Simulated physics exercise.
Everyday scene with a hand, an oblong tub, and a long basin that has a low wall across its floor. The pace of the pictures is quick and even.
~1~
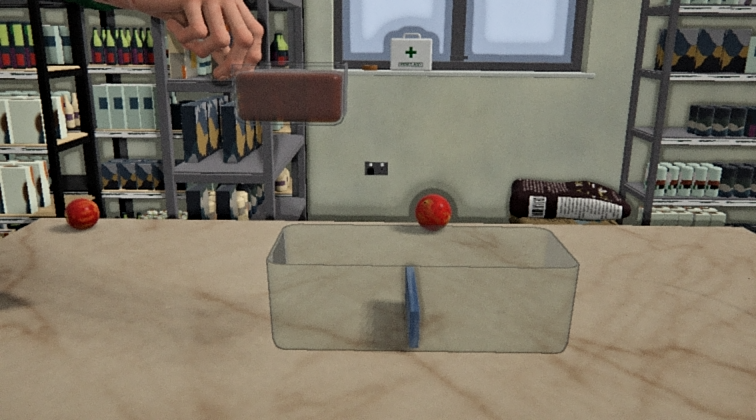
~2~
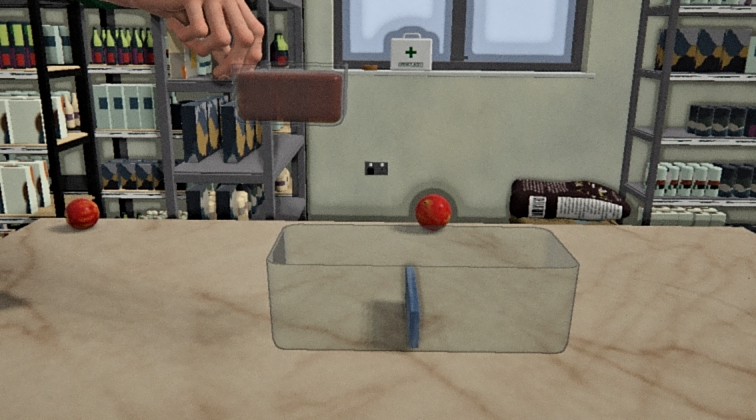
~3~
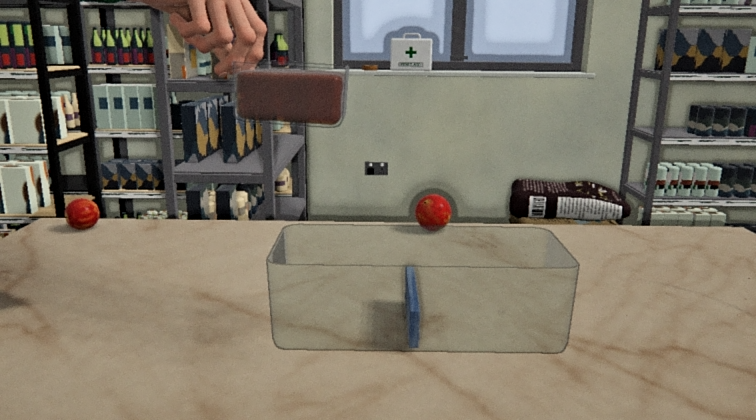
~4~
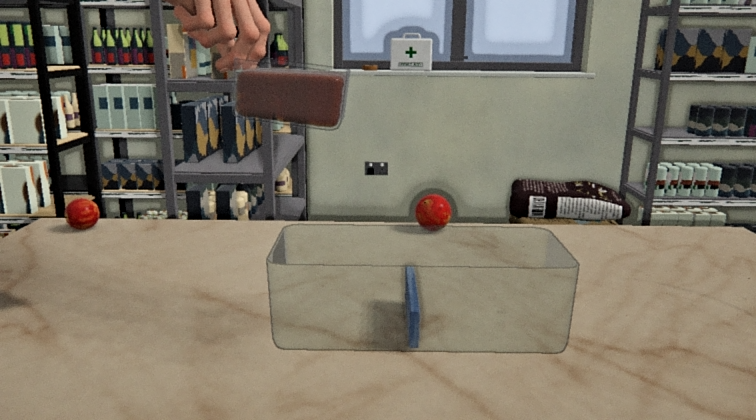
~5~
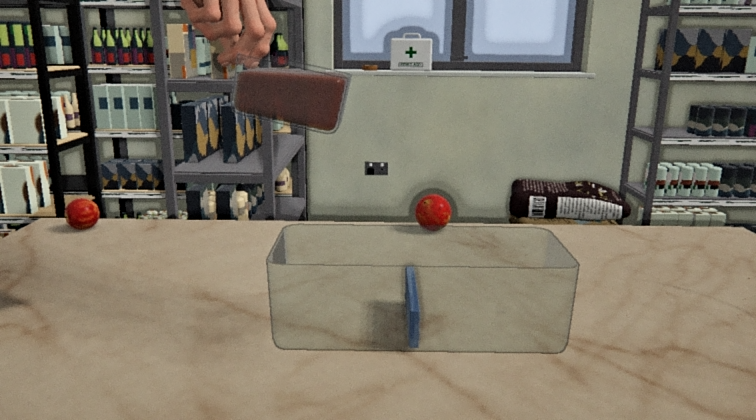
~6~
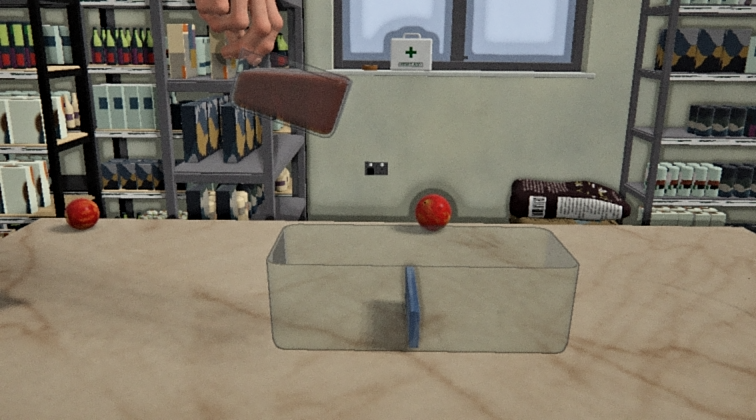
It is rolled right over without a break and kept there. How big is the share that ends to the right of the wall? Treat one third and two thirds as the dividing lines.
By the end, between a third and two thirds sits to the right of the wall.
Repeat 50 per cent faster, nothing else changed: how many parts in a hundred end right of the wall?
Close to 25 out of every hundred.
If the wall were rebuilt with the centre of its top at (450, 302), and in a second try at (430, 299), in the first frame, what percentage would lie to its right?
About 15 per cent on the first try, and 15 per cent on the second.
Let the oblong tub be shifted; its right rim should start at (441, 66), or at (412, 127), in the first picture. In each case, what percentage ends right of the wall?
It comes to 95 % the first time and 85 % the second.
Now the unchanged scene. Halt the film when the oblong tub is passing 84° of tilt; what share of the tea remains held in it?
Roughly 30 %.
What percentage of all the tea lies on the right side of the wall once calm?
It works out to around 45 percent.
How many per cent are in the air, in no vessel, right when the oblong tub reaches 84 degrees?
It's about 50 per cent.
A moment on, the oblong tub is tipped on its side and 30 per cent is still to pour, 7 is left of the wall and 10 right of it.
Next, the oblong tub is tipped right over and 3 per cent is still to pour, 45 is left of the wall and 43 right of it.
Then the oblong tub is tipped right over and 0 per cent is still to pour, 54 is left of the wall and 44 right of it.
Later the oblong tub is tipped right over and 0 per cent is still to pour, 54 is left of the wall and 44 right of it.
Finally, 54 per cent lies left of the wall, 44 right of it and 2 outside.
